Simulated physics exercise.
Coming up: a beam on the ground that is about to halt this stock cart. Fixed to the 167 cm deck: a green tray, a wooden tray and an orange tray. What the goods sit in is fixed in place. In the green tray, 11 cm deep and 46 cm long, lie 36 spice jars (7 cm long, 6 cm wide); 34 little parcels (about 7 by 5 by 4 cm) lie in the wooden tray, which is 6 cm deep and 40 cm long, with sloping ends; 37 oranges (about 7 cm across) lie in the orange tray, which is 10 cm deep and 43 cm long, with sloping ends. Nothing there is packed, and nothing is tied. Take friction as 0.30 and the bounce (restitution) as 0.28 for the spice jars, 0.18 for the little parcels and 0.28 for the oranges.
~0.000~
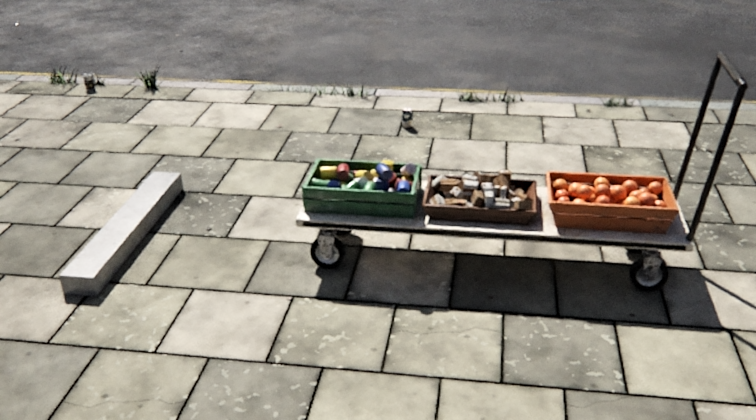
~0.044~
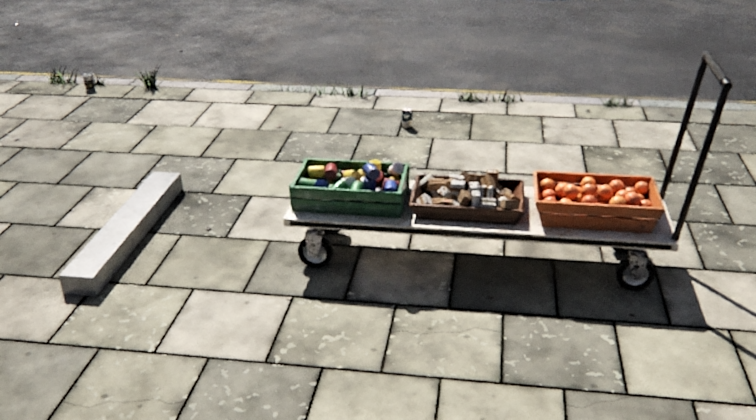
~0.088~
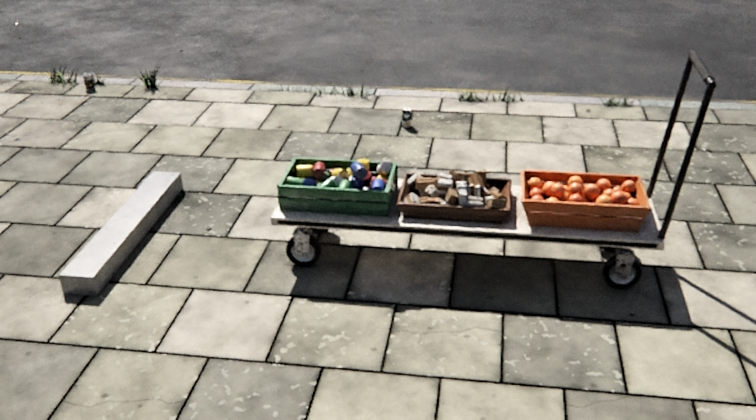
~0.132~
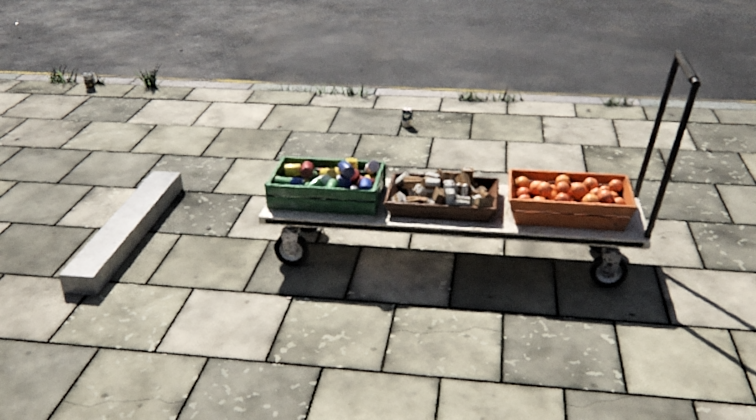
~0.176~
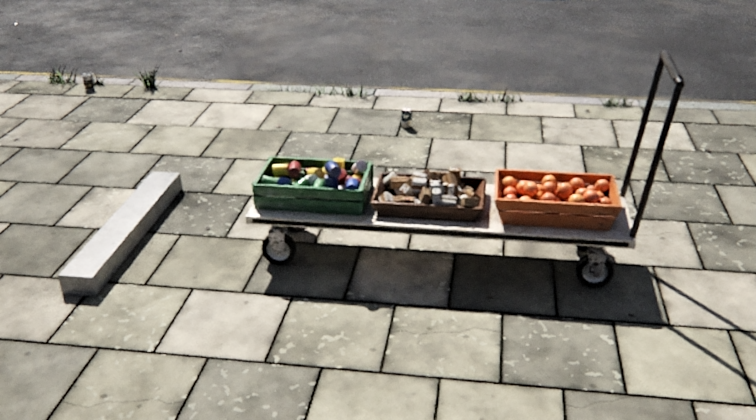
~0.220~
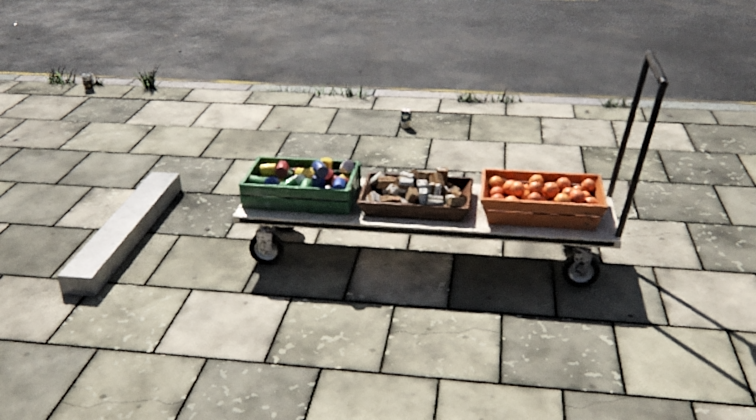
A flat cart with an upright handle at its right end rolls slowly left across sunlit paving, carrying a green tray of colourful items, a wooden tray of small parcels and an orange tray of round orange items. The gap to a pale beam on the ground narrows steadily, but remains open.
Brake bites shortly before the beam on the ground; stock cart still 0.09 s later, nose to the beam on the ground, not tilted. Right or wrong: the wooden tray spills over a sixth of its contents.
Wrong, under a sixth spills.
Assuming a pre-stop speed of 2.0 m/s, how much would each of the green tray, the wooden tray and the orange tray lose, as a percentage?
Green tray 0 %, wooden tray 10 %, orange tray 0 %.
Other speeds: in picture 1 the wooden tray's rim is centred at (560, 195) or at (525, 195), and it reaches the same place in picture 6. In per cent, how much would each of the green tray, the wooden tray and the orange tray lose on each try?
Green tray: 0 / 0 percent; wooden tray: 30 / 10 percent; orange tray: 10 / 0 percent.
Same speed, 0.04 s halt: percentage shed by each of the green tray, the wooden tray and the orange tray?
In that case green tray 0, wooden tray 0 and orange tray 0 per cent.
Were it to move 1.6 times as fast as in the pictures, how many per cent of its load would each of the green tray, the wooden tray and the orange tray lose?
Then the green tray sheds 0 per cent, the wooden tray 10 per cent, and the orange tray 0 per cent.
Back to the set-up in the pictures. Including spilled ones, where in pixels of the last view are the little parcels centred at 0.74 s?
Around (280, 186) in pixels.
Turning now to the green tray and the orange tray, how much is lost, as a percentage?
The green tray loses 0 percent and the orange tray loses 0 percent.
After 0.64 s, braking starts.
After 0.74 s, green tray 36 in, 0 out, wooden tray 34 in, 0 out and orange tray 37 in, 0 out.
After 0.86 s, green tray 36 in, 0 out, wooden tray 34 in, 0 out and orange tray 37 in, 0 out.
After 1.09 s, green tray 36 in, 0 out, wooden tray 34 in, 0 out and orange tray 37 in, 0 out.
When it is over (at 1.59 s), green tray 36 in, 0 out, wooden tray 34 in, 0 out and orange tray 37 in, 0 out. Asked share, 0 of 34, 0 per cent.
